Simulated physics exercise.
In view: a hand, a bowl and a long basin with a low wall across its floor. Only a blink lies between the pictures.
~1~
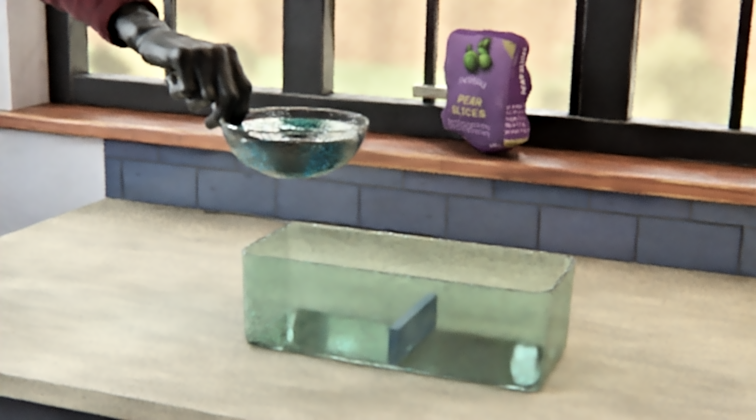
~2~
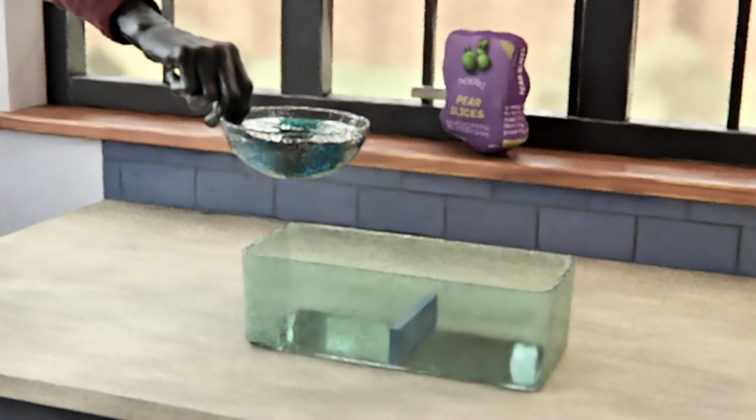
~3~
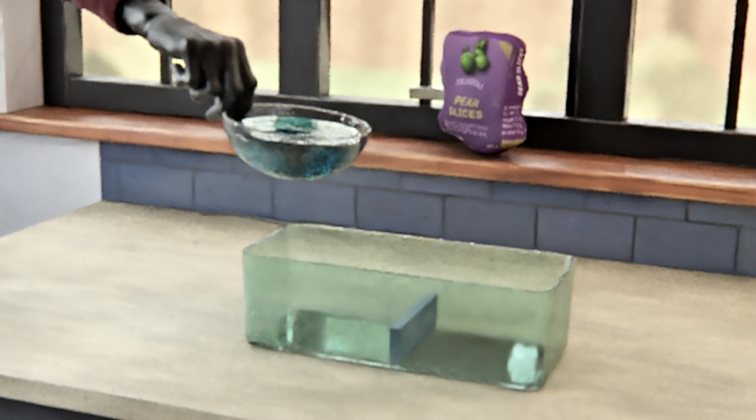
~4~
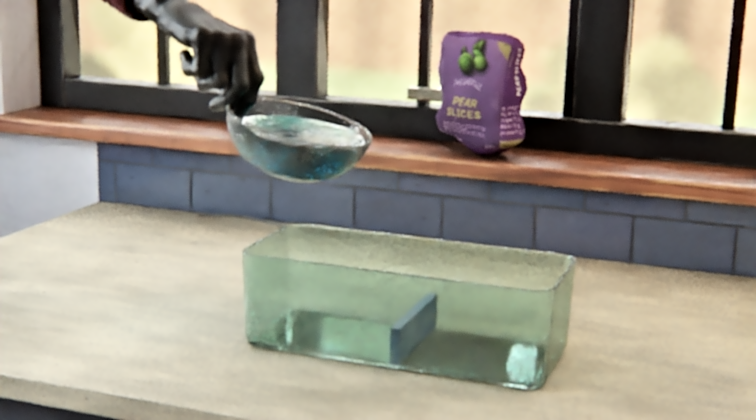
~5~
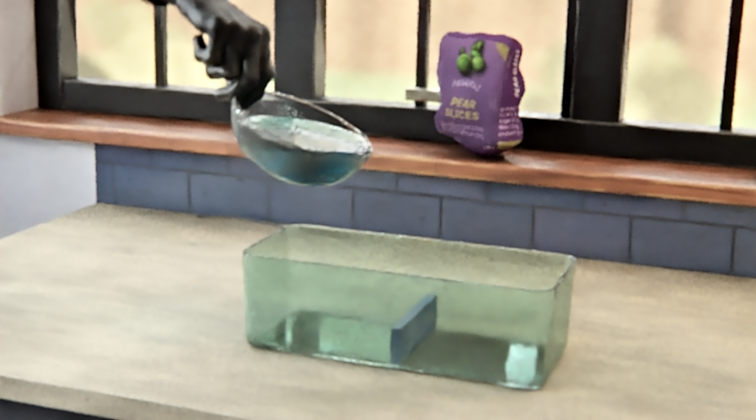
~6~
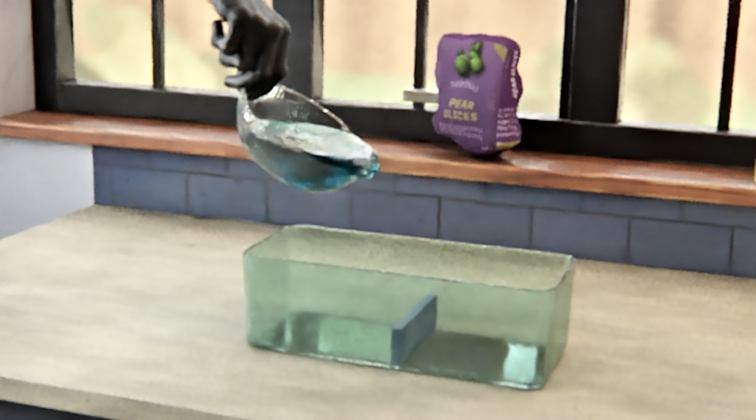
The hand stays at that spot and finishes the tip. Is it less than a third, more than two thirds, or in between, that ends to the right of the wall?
It comes to under a third.
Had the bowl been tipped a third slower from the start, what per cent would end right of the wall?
Close to 25 per cent.
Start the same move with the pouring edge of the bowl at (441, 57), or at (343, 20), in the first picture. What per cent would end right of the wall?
In turn 75 and 20 in a hundred.
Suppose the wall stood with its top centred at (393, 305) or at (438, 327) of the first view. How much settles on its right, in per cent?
Roughly 50 per cent, and 30 per cent.
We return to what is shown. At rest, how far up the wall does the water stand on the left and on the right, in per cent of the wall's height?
Near 40 on the left, 10 on the right.
A moment on, the bowl is tipped on its side and 3 per cent is still to pour, 71 is left of the wall and 11 right of it.
Next, the bowl is tipped right over and 0 per cent is still to pour, 74 is left of the wall and 15 right of it.
Then the bowl is tipped right over and 0 per cent is still to pour, 73 is left of the wall and 18 right of it.
Later the bowl is tipped right over and 0 per cent is still to pour, 73 is left of the wall and 18 right of it.
At rest 73 per cent lies left of the wall, 18 right of it and 9 outside.
